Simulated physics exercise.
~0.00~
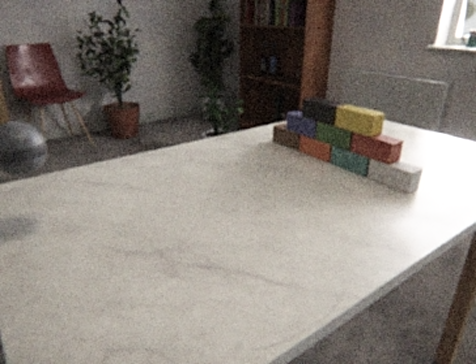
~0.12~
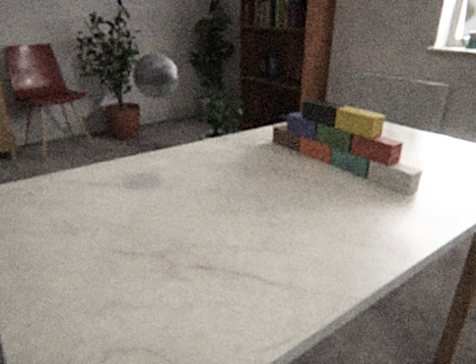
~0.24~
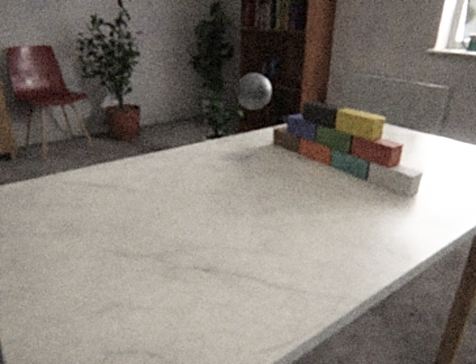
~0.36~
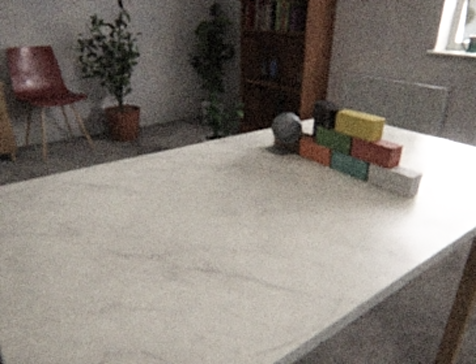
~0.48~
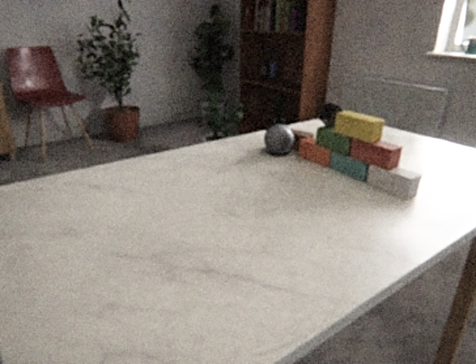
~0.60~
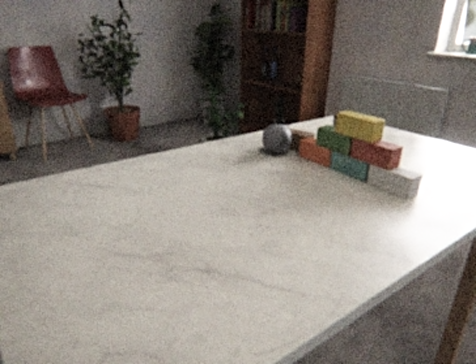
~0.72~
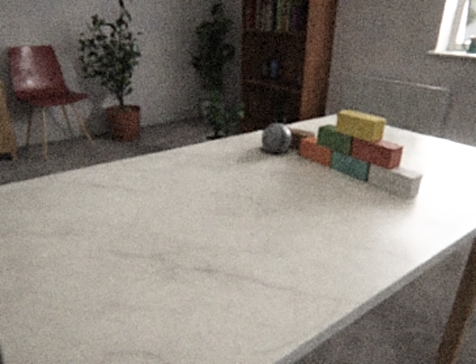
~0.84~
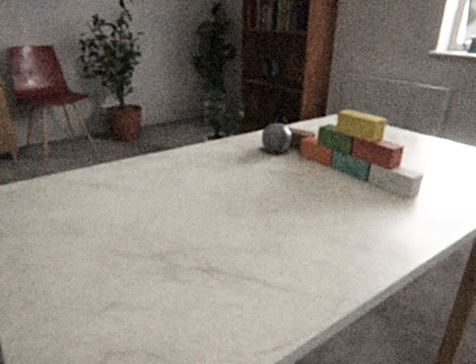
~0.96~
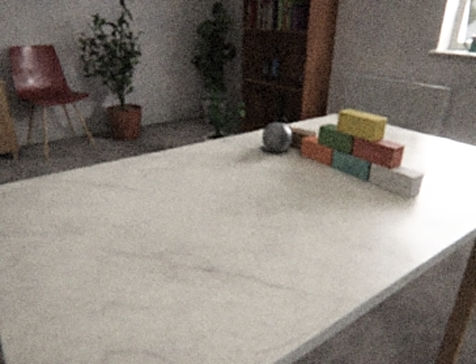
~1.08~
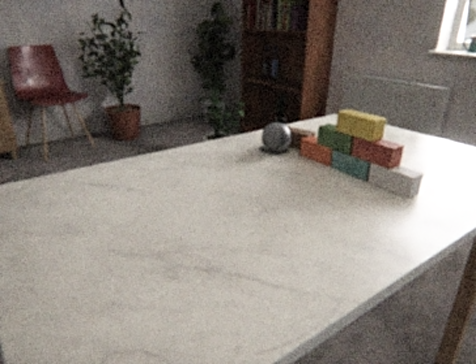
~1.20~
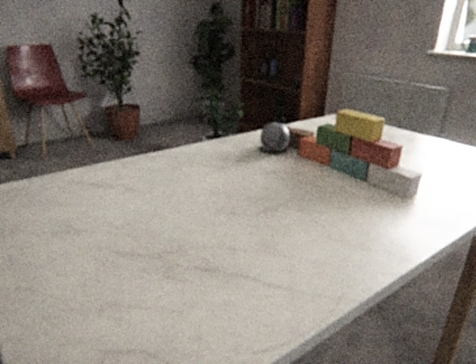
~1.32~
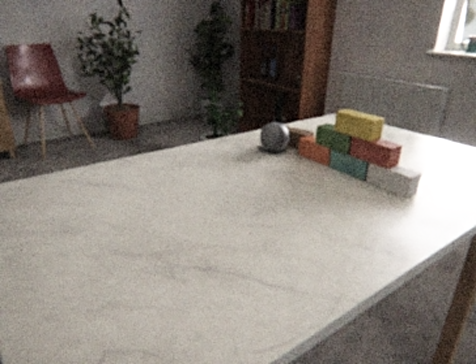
Grey ball flying into a small pile of coloured blocks, knocking the black and blue ones from view, then resting beside it.
